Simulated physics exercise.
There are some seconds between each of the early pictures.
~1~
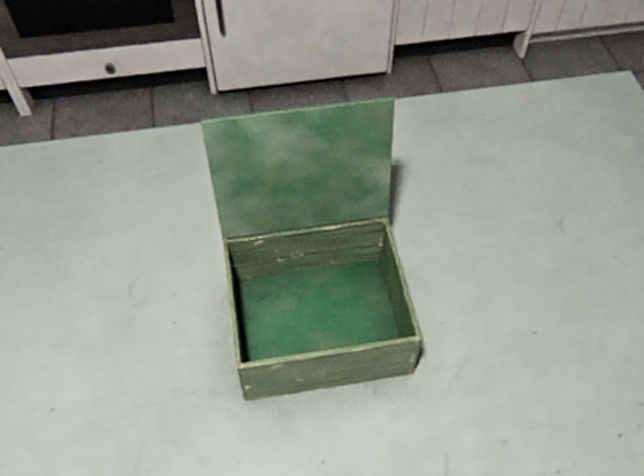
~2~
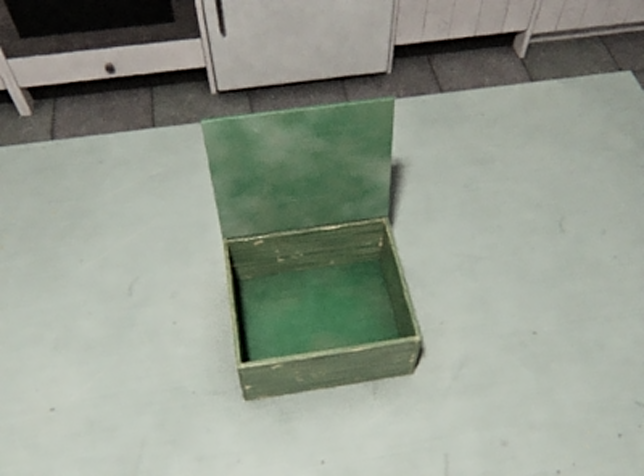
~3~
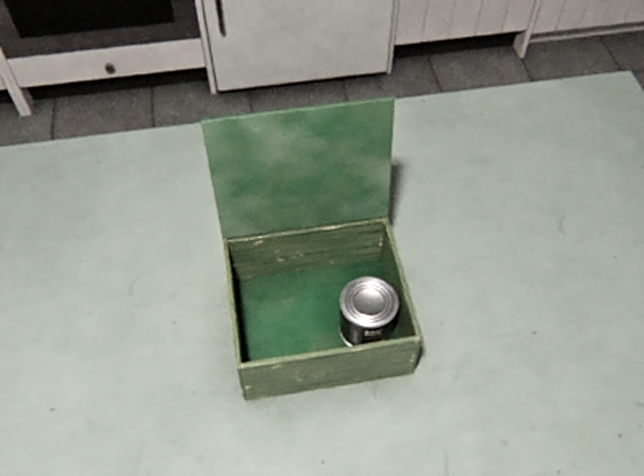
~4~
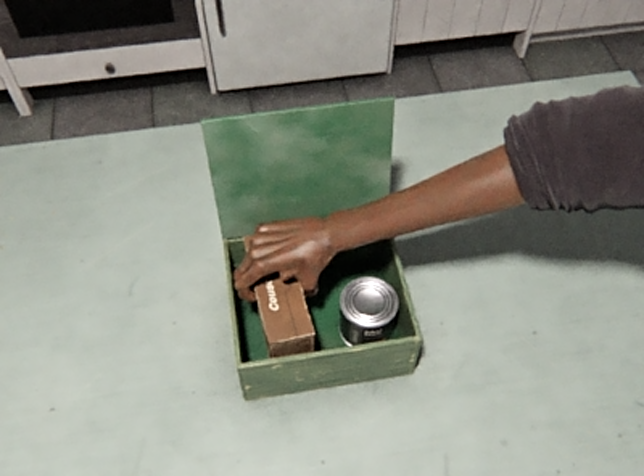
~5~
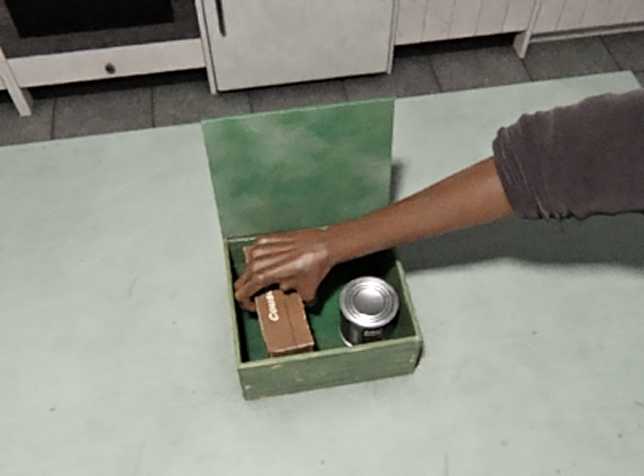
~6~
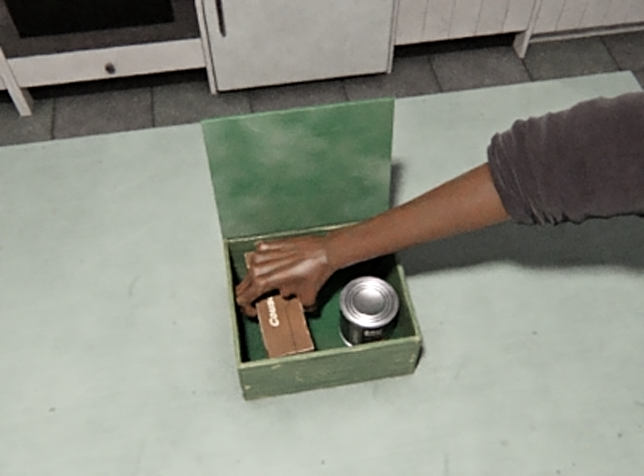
We see an open, empty green box on a table, then a black tin sitting inside it at the right. A hand reaches in from the right and lowers a brown carton into the box, left of the tin.
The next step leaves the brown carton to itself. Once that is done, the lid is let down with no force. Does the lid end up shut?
The lid is going to drop into place.
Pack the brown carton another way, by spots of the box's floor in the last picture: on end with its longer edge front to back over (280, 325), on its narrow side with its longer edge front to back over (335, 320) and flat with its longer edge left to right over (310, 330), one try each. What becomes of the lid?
Open, Closed, Open.
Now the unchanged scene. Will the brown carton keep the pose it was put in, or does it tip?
As it turns out, it keeps its original angle.
Then, 1.20 s on from there, lid starting down.
Then, 1.80 s on from there, lid 45° above the rim.
Then, 2.20 s on from there, lid 13° above the rim.
In the end, lid shut; both unmoved. At the end, from the last picture's camera, brown carton near (279, 314).
